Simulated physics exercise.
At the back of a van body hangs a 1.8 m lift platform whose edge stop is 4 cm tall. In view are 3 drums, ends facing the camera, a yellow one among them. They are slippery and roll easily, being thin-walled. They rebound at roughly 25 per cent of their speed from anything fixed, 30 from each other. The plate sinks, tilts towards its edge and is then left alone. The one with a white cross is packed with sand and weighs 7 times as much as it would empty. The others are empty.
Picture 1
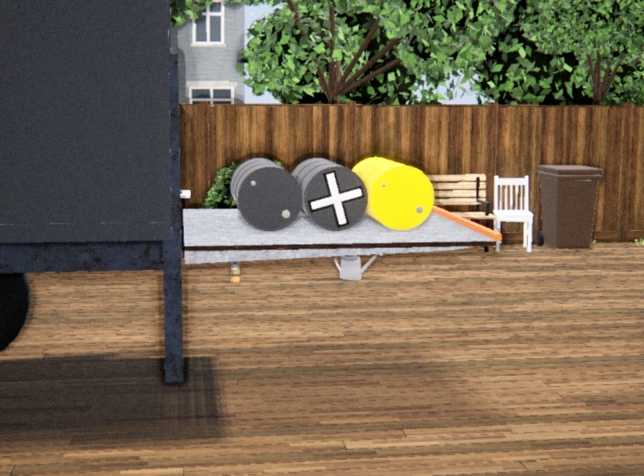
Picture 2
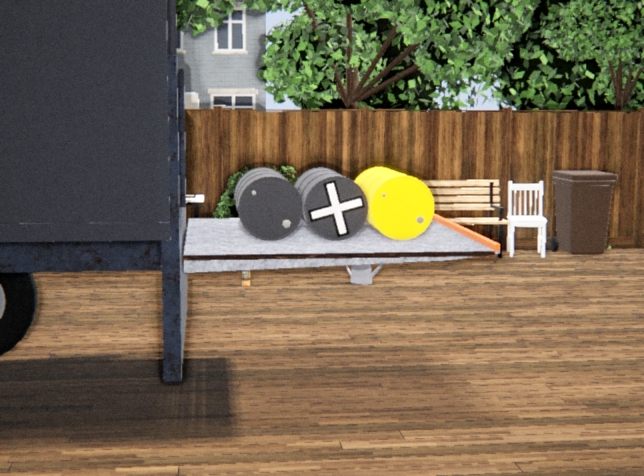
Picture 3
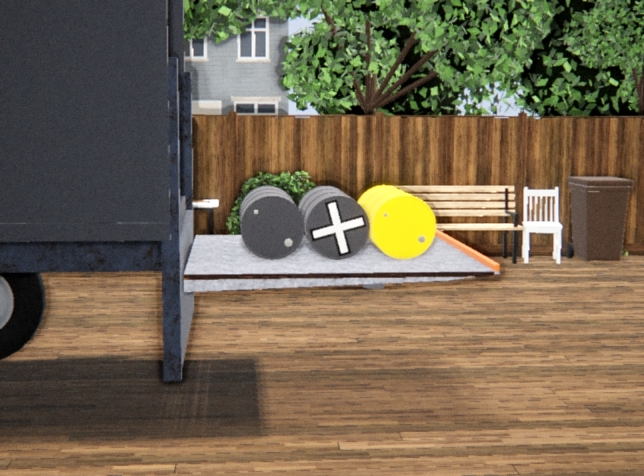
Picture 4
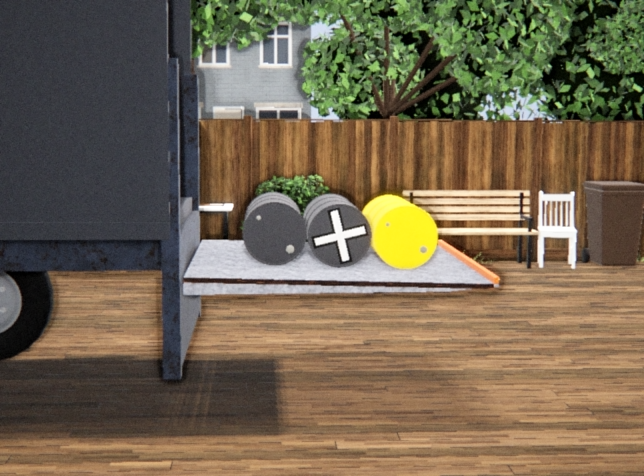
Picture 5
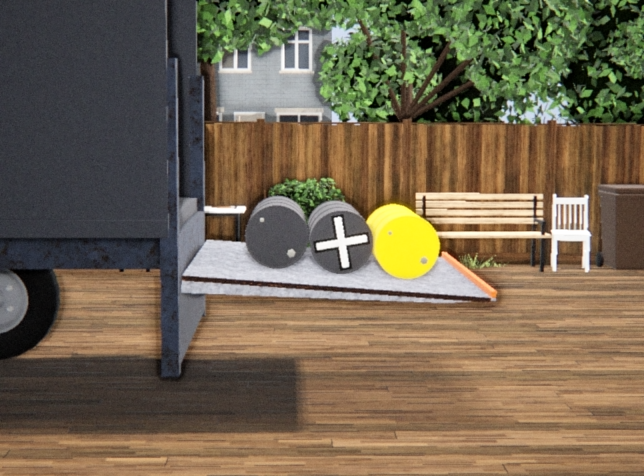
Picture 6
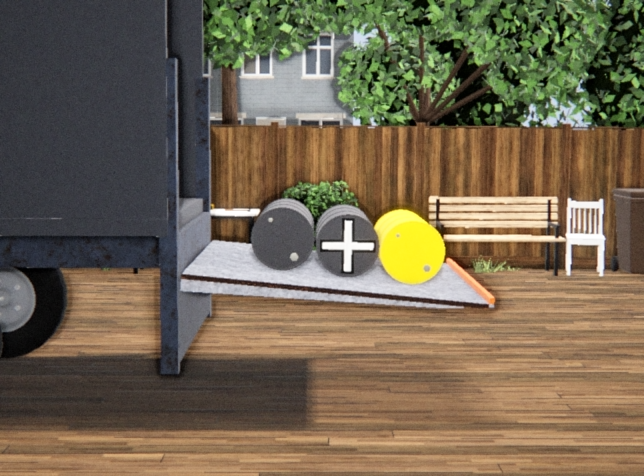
On a wooden-floored yard, a truck's lift platform carrying two dark drums and a yellow one sinks and tilts down slightly rightward.
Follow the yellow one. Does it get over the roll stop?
Yellow gets over the stop.
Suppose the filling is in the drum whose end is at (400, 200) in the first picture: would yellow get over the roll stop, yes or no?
In that case yellow no.
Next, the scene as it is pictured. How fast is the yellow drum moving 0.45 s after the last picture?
About 0.4 m/s.
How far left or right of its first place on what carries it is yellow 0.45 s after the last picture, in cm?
Yellow 15 right.
Then, 0.45 s after the last picture, yellow is on the plate, 30 cm from the stop, rolling right; 0 over the stop so far.
Then, 0.75 s after the last picture, yellow is on the plate, 15 cm from the stop, rolling right; 0 over the stop so far.
Then, 1.25 s after the last picture, yellow is over the stop and falling; 1 over the stop so far.
At rest (7.15 s after the last picture), yellow is off the lift, on the ground; 2 over the stop so far.
